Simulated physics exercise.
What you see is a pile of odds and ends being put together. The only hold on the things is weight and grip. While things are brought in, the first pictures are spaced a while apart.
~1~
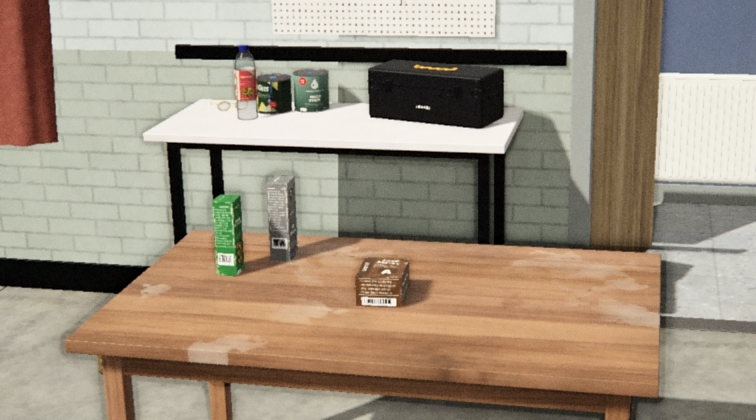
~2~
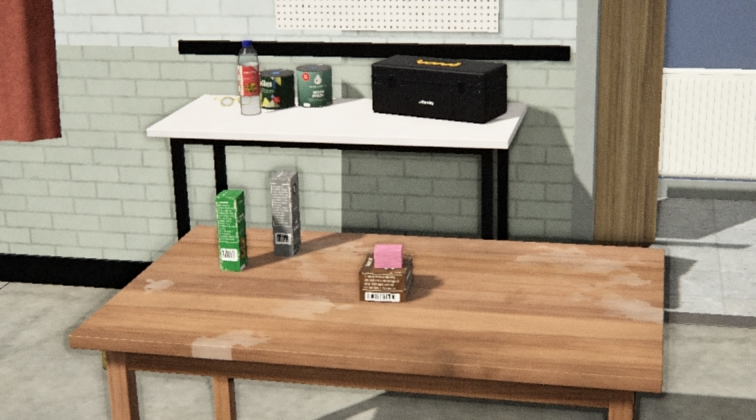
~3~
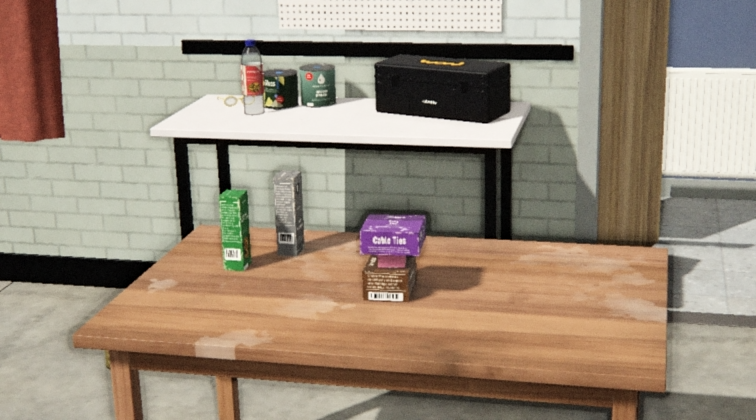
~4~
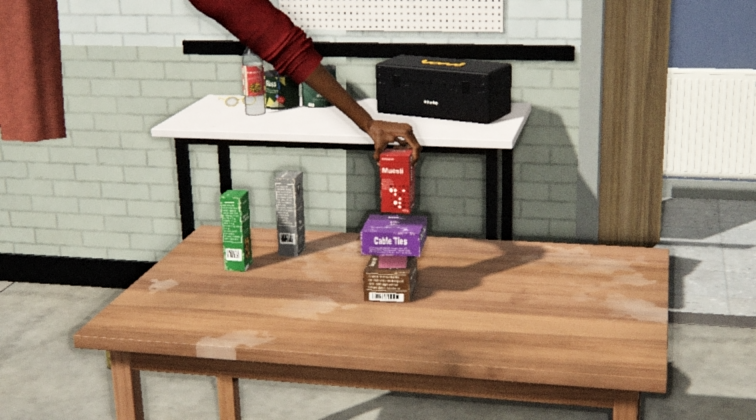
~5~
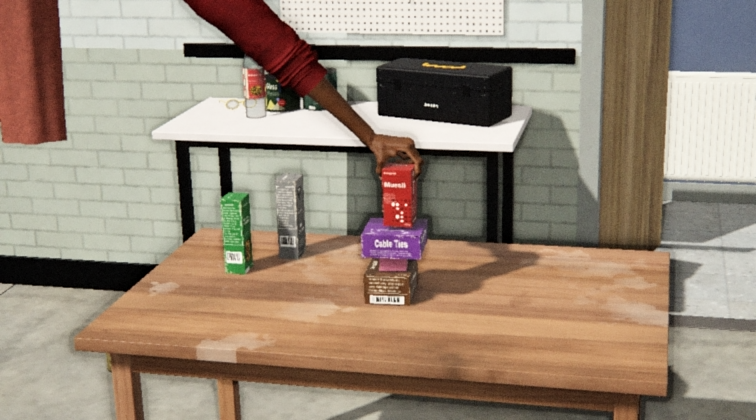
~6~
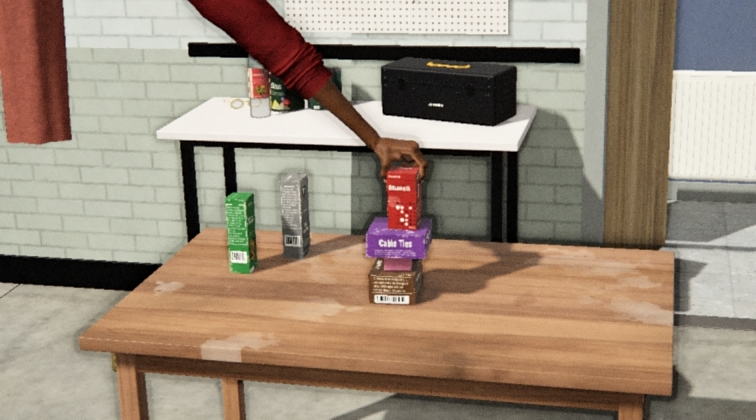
On a wooden table, a pink block and then a purple cable ties box appeared stacked on a brown box, and a hand lowered a red carton onto the top and kept holding it.
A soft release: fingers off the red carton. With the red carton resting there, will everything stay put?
Yes, everything stays put.
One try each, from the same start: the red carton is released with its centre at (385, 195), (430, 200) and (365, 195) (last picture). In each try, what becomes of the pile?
Try one: It stands firm; try two: It topples; try three: It topples.
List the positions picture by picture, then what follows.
In the first frame, the last thing is not in view yet; grey carton (283, 218).
In the second frame, the last thing is not in view yet.
In the third frame, the last thing is not in view yet; pink block (392, 256).
The fourth frame shows coming down; red carton (398, 181); green carton (236, 231).
The fifth frame shows coming down; red carton (400, 195); brown box (391, 280).
The sixth frame shows set down, still held; red carton (404, 198); grey carton (295, 216).
Then, 0.60 s on from there, no change.
Then, 1.50 s on from there, red carton resting near (405, 198).
In the end, all 6 unmoved. At the end, from the last picture's camera, red carton near (405, 198). The pile keeps its balance.
